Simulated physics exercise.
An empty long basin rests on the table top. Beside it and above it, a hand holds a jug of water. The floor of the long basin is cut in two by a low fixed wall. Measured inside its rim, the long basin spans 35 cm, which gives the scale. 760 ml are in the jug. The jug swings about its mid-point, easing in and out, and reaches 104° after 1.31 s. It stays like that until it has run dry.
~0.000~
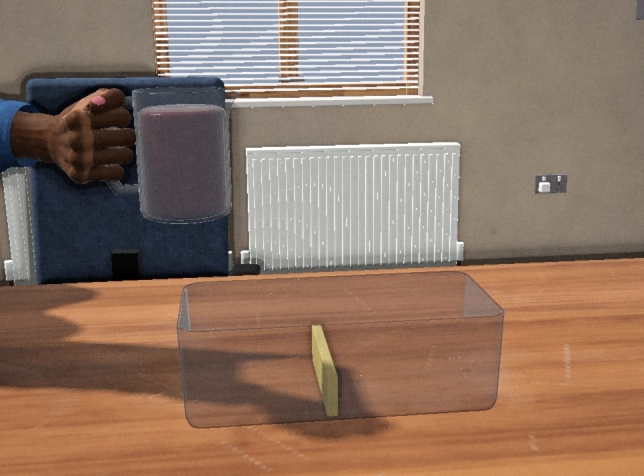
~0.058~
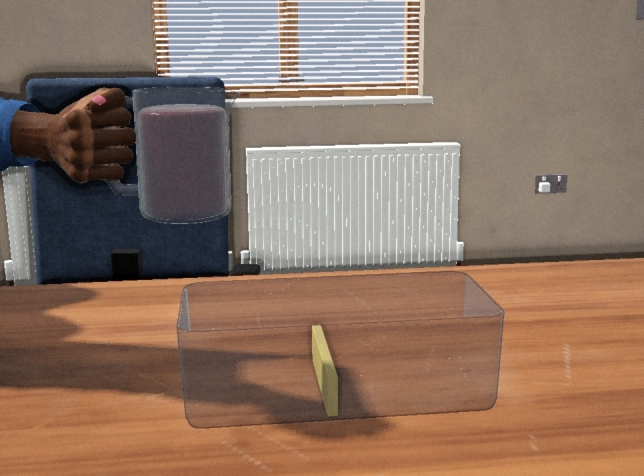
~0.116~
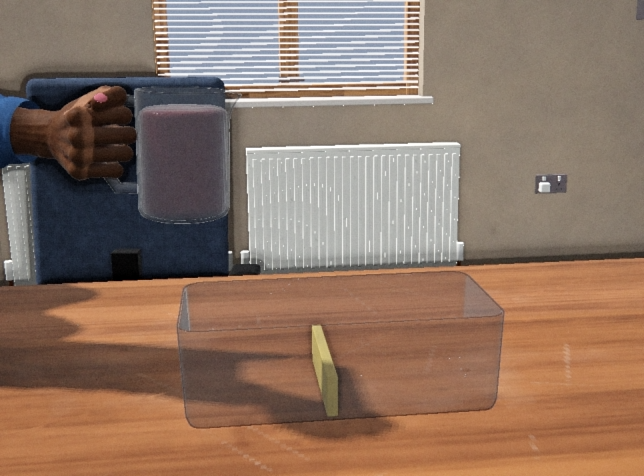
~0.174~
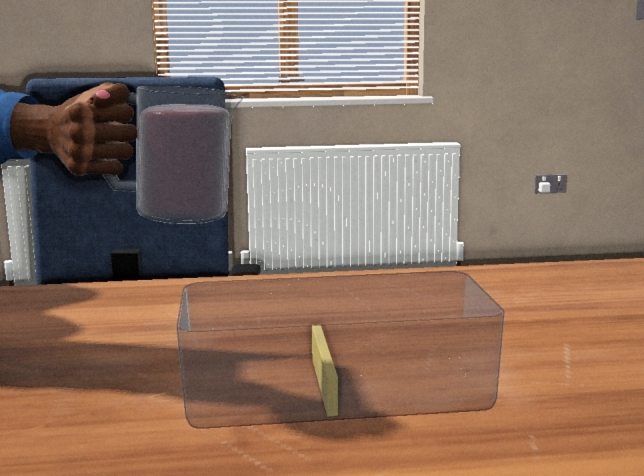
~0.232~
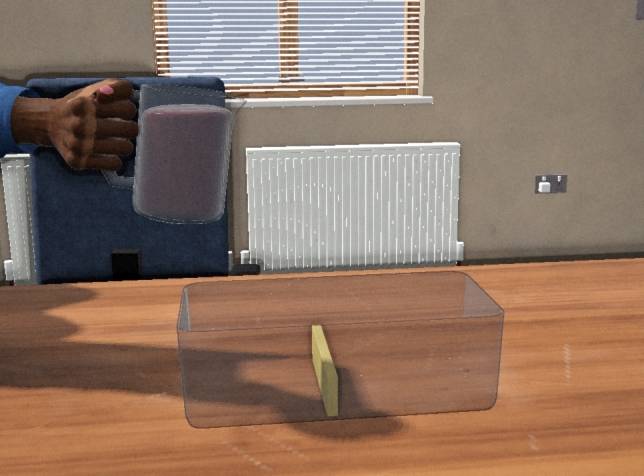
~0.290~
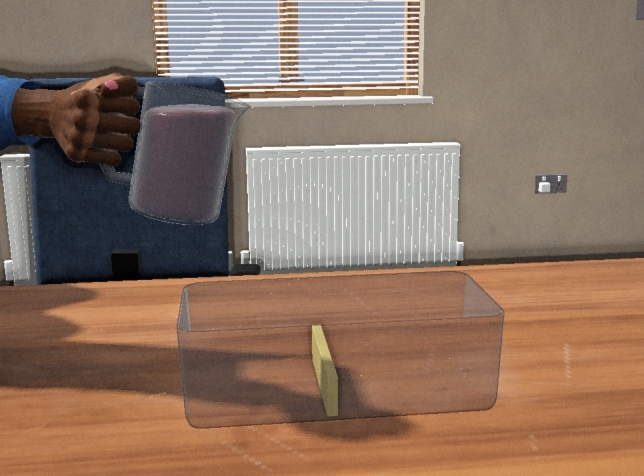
In this clip, a hand at the upper left holds a clear jug of water above a table and gradually tilts it slightly to the right, while an empty see-through basin with a yellow divider stays still below.
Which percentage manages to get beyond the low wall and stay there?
Beyond the low wall, roughly 67 per cent stays.
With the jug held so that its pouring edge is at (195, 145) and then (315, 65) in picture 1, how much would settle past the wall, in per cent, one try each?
In turn about 5 and 90 per cent.
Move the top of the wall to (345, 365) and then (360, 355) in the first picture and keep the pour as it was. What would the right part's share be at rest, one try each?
Around 35 and 5 percent, in that order.
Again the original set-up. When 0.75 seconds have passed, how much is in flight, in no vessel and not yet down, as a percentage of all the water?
Around 12 in a hundred.
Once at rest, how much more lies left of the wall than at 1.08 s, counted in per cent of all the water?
Some 28 per cent.
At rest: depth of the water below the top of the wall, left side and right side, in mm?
The left comes to roughly 38 mm and the right to roughly 30 mm.
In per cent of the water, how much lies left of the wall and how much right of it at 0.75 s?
0 on the left, 2 on the right, roughly.
By 0.75 s the tilt is 63° and 86 per cent is still to pour, 0 is left of the wall and 2 right of it.
By 1.08 s the tilt is 96° and 39 per cent is still to pour, 3 is left of the wall and 36 right of it.
By 1.43 s the tilt is 104° and 5 per cent is still to pour, 22 is left of the wall and 67 right of it.
By 1.81 s the tilt is 104° and 0 per cent is still to pour, 31 is left of the wall and 67 right of it.
At rest 32 per cent lies left of the wall, 67 right of it and 1 outside.
